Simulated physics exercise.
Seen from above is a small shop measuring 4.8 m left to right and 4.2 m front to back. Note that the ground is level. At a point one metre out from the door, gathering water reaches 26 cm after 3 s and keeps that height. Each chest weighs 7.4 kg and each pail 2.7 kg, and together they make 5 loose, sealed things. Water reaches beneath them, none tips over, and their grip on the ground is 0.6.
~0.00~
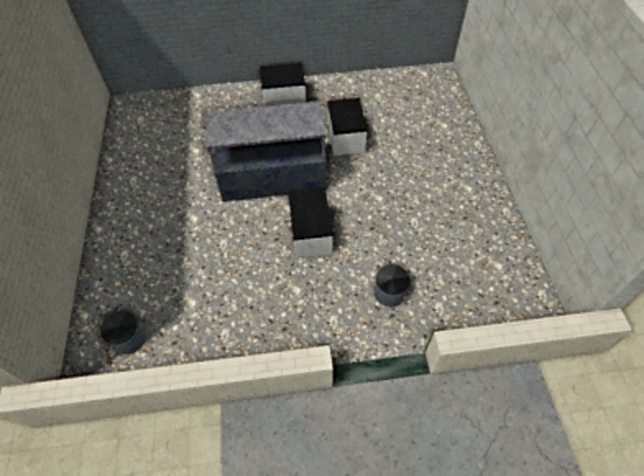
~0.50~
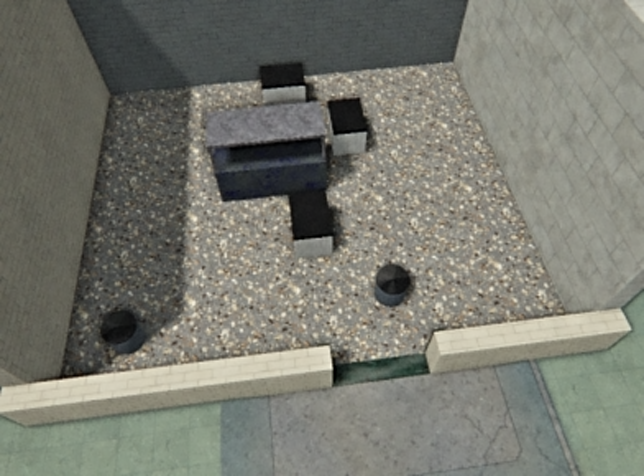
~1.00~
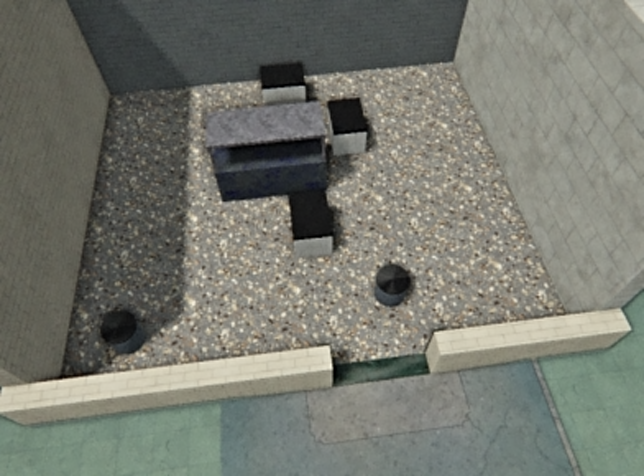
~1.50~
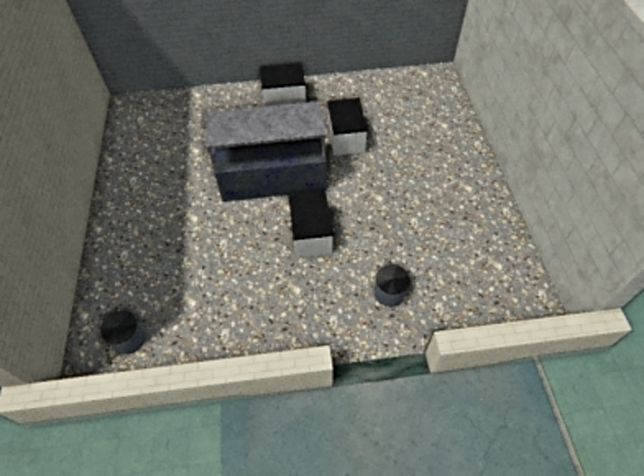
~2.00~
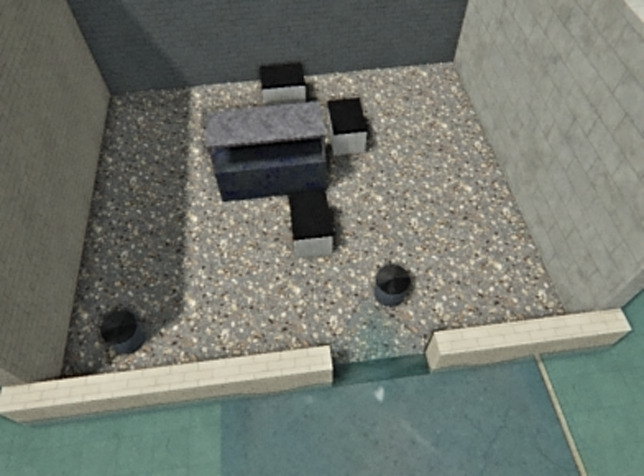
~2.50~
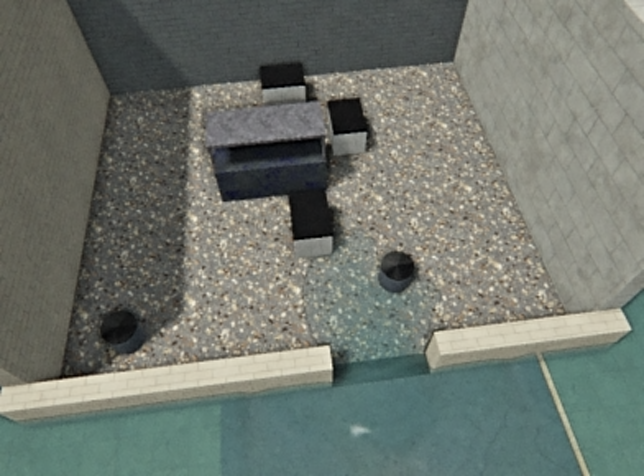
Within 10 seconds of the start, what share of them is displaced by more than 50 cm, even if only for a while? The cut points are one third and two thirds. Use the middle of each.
The fraction is high.
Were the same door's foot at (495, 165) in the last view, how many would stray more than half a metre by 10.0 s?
Result: 5.
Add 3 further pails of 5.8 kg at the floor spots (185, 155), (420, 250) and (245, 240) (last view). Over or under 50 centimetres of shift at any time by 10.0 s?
Result by item, in order: Inside the cutoff, beyond the cutoff, beyond the cutoff.
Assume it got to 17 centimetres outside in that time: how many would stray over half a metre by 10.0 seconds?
With that change, 3 of them.
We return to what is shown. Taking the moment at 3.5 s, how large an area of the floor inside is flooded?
About 6.0 m2.
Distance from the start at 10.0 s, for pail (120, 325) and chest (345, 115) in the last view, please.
They sit 80 cm and 200 cm away, in the order given.
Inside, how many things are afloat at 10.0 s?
4 at that moment.
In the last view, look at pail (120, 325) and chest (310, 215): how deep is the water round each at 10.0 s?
Roughly 3 and 9 cm.
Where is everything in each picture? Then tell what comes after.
The first frame shows a pail at (393, 279), on the bottom; a chest at (282, 74), on the bottom; 0.0 m2 under water; 0 of 5 have shifted.
The second frame shows a pail at (393, 279) rests on the ground; a chest at (282, 74) rests on the ground; water covers 0.0 m2; 0 of 5 have shifted.
The third frame shows a pail at (393, 279), on the bottom; a chest at (282, 74) rests on the ground; 0.0 m2 under water; 0 of 5 have shifted.
The fourth frame shows a pail at (393, 279) rests on the ground; a chest at (282, 74), on the bottom; 0.0 m2 under water; 0 of 5 have shifted.
The fifth frame shows a pail at (393, 279) rests on the ground; a chest at (282, 74) rests on the ground; 0.3 m2 under water; 0 of 5 have shifted.
The sixth frame shows a pail at (398, 265), on the bottom, 16 cm from its start; a chest at (282, 74), on the bottom; water covers 1.3 m2; 1 of 5 have shifted.
After 3.5 s 1 of 5 are over 50 cm from their spots; 0 afloat.
After 4.5 s 1 of 5 are over 50 cm from their spots; 1 afloat.
After 7.0 s 3 of 5 are over 50 cm from their spots; 3 afloat.
After 10.0 s 5 of 5 are over 50 cm from their spots, and 5 have been at some point; 4 afloat.
